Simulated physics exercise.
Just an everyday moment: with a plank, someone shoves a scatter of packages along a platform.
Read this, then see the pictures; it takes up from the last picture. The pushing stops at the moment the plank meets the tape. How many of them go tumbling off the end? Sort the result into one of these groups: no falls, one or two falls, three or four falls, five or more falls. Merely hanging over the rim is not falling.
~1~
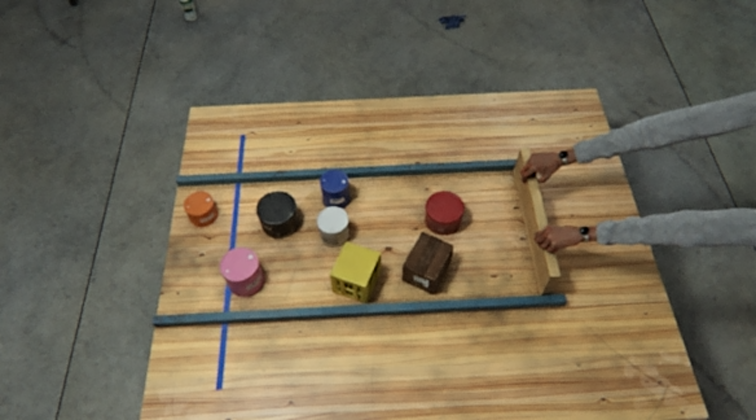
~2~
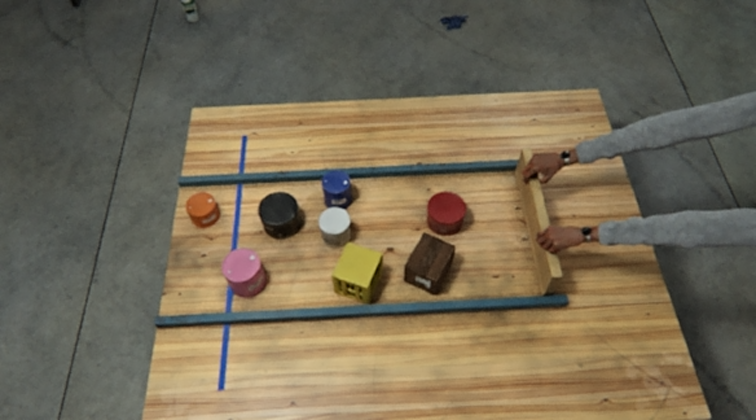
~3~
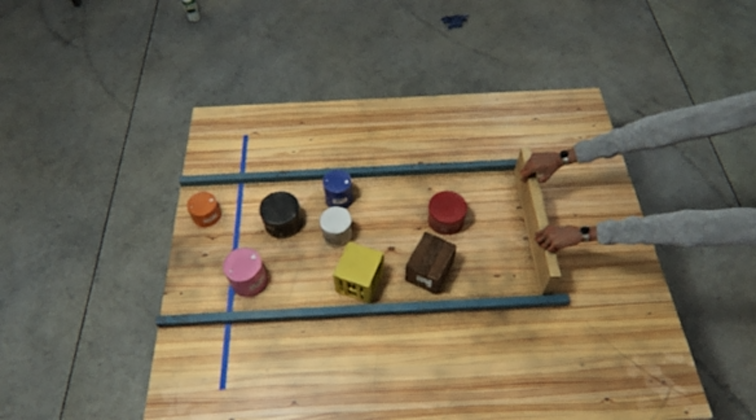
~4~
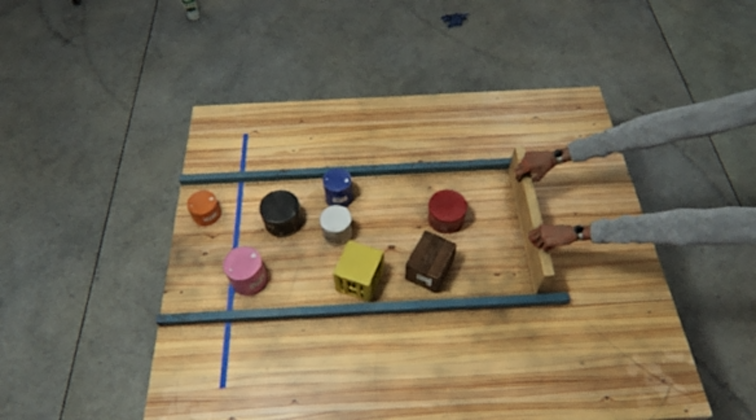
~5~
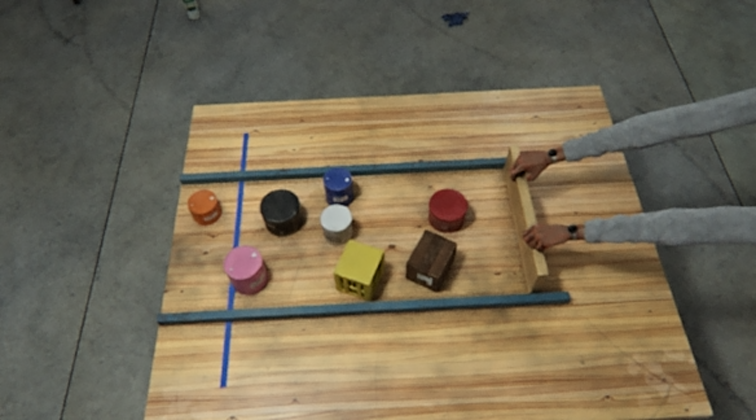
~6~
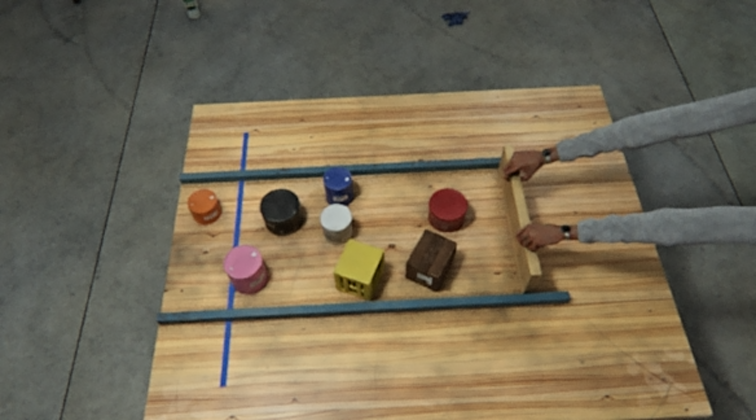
One or two falls.
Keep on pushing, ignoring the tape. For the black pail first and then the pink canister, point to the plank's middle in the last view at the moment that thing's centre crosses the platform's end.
The middle is at (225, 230) when it's the black pail, and at (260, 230) when it's the pink canister.
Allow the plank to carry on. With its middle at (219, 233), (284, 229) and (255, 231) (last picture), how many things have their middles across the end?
Respectively 4, 0 and 2.
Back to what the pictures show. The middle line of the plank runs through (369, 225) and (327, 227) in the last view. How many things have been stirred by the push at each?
The first number is 4, the next one 7.
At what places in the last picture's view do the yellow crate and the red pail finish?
(173, 284) and (217, 220).
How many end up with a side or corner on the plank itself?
My count gives 3.
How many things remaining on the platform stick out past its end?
As for overhanging, the count is 2.
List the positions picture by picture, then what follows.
In the first picture, orange canister (201, 209); pink canister (243, 273); black pail (278, 215); plank (535, 219); tape (232, 245).
In the second picture, pink canister (245, 273); blue canister (337, 191).
In the third picture, black pail (281, 216); white pail (337, 228).
In the fourth picture, orange canister (204, 208); yellow crate (359, 271).
In the fifth picture, pink canister (247, 271); brown parcel (431, 261).
In the sixth picture, orange canister (205, 207); pink canister (246, 270); black pail (282, 213); plank (518, 217); tape (236, 243).
Soon after, none off yet; orange canister at rest near (205, 207); pink canister at rest near (246, 270); black pail at rest near (282, 213).
After that, none off yet; orange canister at rest near (205, 207); pink canister displaced a little near (237, 271); black pail displaced a little near (272, 213).
In the end, the number that fall off is one or two; gone, pink canister and orange canister.
